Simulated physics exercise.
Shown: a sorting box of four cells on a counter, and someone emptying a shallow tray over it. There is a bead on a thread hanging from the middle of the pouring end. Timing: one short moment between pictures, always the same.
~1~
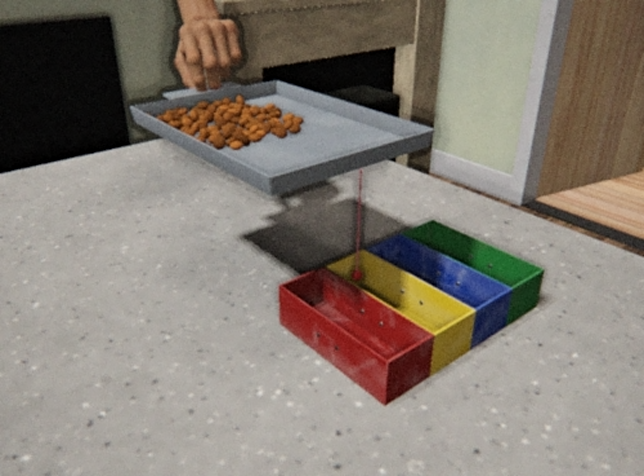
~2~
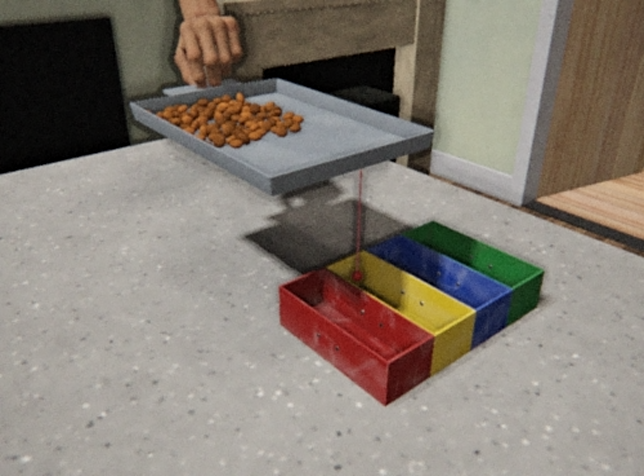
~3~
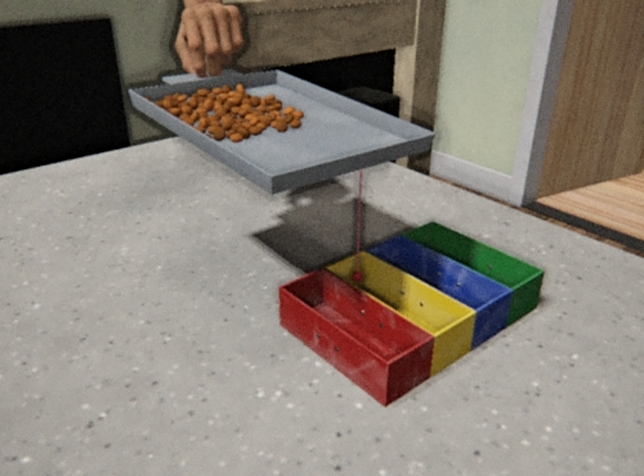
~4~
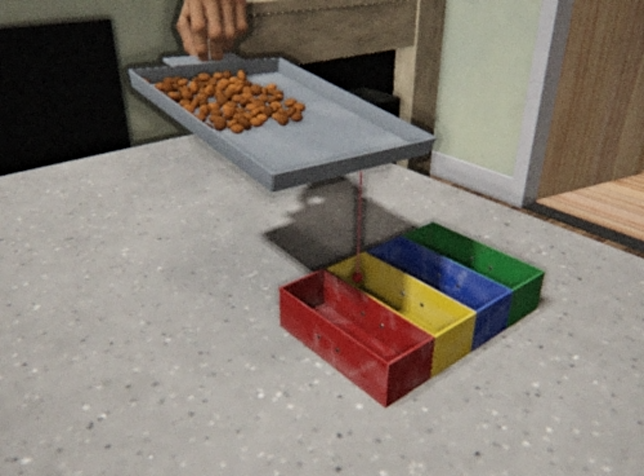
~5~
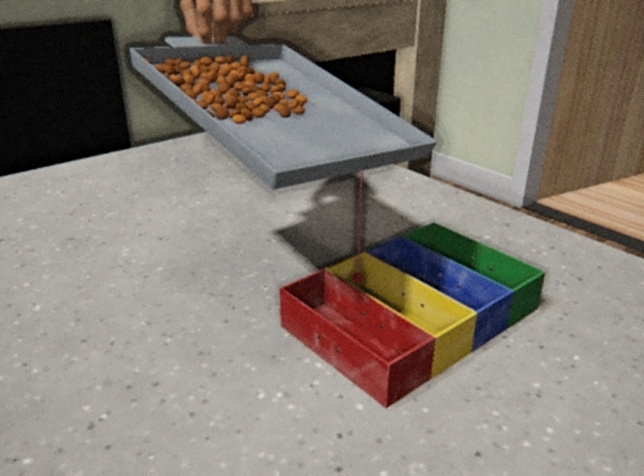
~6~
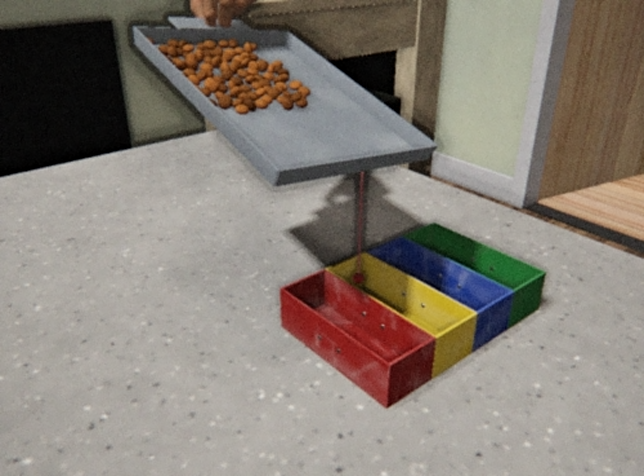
A hand raises the back of a gray tray of brown pieces above four colored cells.
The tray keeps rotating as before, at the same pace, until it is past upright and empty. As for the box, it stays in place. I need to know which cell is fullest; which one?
That is the blue cell.
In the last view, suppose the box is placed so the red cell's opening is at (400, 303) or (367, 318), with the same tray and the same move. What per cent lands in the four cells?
First 100 %, then 100 %.
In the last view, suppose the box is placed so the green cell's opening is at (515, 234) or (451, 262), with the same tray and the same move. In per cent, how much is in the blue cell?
It works out to 0 percent and then 50 percent.
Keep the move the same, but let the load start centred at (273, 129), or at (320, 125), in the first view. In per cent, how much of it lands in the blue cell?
The first gives 50 %, the second 60 %.
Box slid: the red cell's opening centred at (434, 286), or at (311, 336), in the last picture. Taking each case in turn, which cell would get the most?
First: That red cell. Second: The green one.
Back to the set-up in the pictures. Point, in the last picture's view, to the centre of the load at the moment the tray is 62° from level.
In the last view the centre sits at roughly (396, 144).
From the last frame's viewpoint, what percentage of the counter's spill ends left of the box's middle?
Near 10 in a hundred.
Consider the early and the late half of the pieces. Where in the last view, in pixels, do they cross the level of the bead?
Early half: (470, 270); late half: (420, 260).
Soon after the last picture, tray tipped steeply; nearly all on the tray; a stray few falling or outside the box.
A little later, tray tipped past a quarter turn; about a quarter on the tray; about a third in the blue cell; a small part in the yellow cell; a small part in the green cell; a small part falling or outside the box.
Later still, tray tipped past a quarter turn; about half in the blue cell; about a quarter in the yellow cell; a small part in the green cell; a stray few in the red cell; a small part falling or outside the box.
At rest, tray tipped past a quarter turn; about half in the blue cell; about a quarter in the yellow cell; a small part in the green cell; a stray few in the red cell; a small part outside the box.
